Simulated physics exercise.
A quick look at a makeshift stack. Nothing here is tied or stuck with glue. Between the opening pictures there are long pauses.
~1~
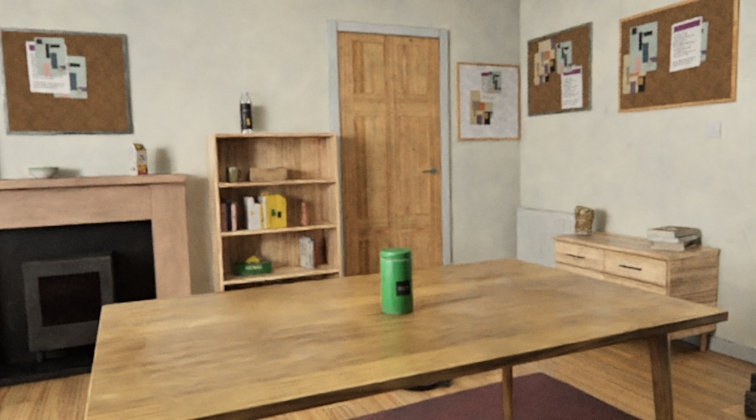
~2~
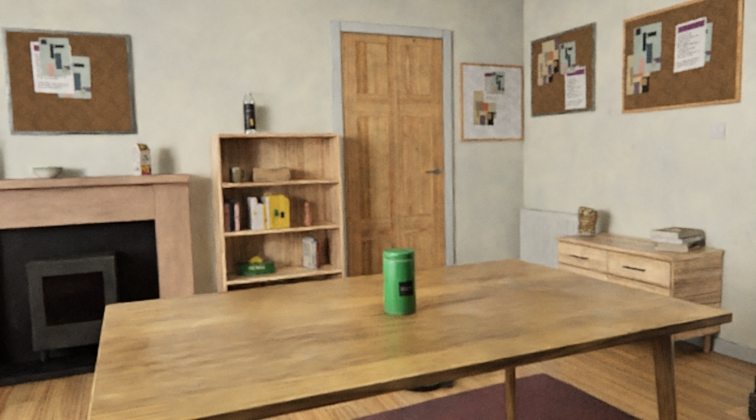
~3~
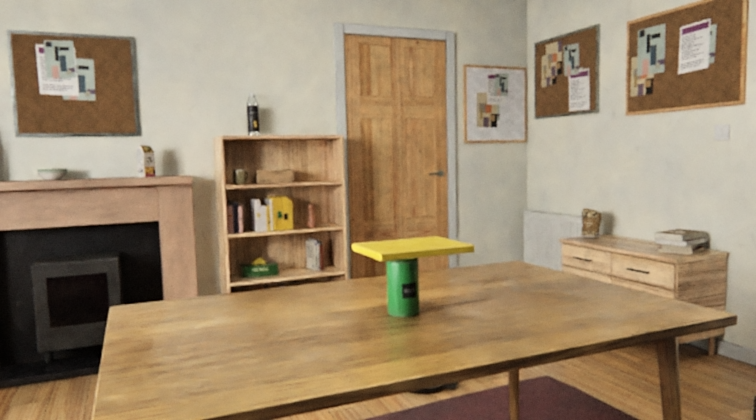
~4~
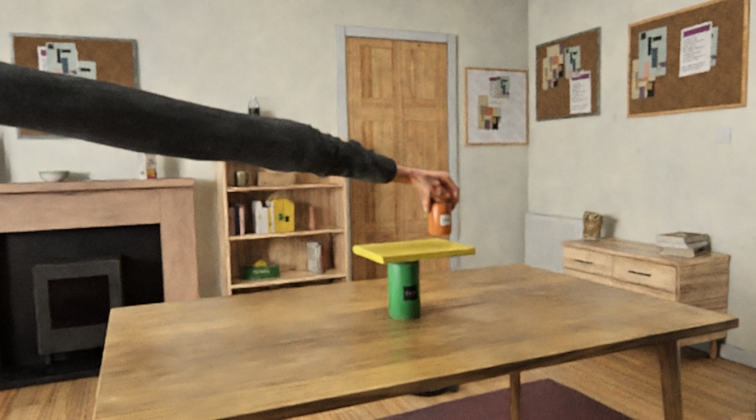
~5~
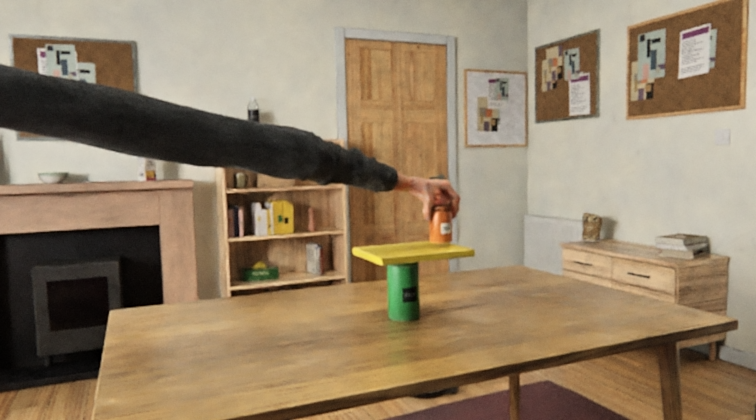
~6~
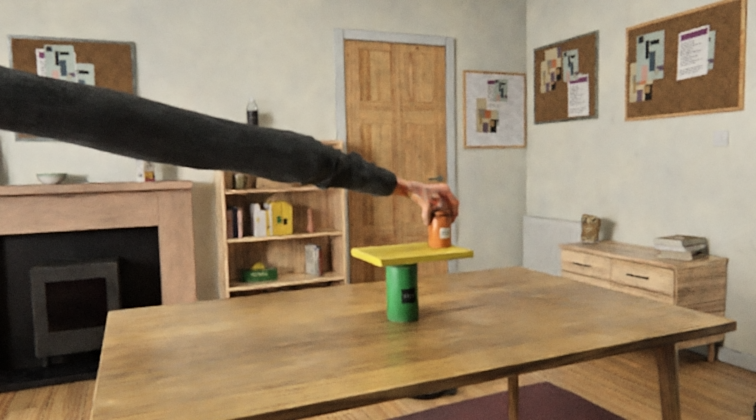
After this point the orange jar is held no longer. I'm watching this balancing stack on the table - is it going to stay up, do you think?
My guess is the stack won't stay standing.
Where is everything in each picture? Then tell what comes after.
In the first frame, the last thing is not in view yet.
In the second frame, the last thing is not in view yet.
In the third frame, the last thing is not in view yet; yellow lid (412, 248).
In the fourth frame, still above its spot; orange jar (440, 215); yellow lid (413, 250).
In the fifth frame, still above its spot; orange jar (441, 224); yellow lid (412, 252).
In the sixth frame, set down, still held; orange jar (440, 228); yellow lid (411, 253).
Then, 0.30 s later than the last frame, orange jar now fallen; yellow lid tilted by 36°.
Then, 0.40 s later than the last frame, yellow lid tilted by 71°.
Then, 0.70 s later than the last frame, yellow lid now fallen.
Then, 1.00 s later than the last frame, things are still on the move.
When it is over, fallen, yellow lid and orange jar; green jar as before. The stack comes apart.
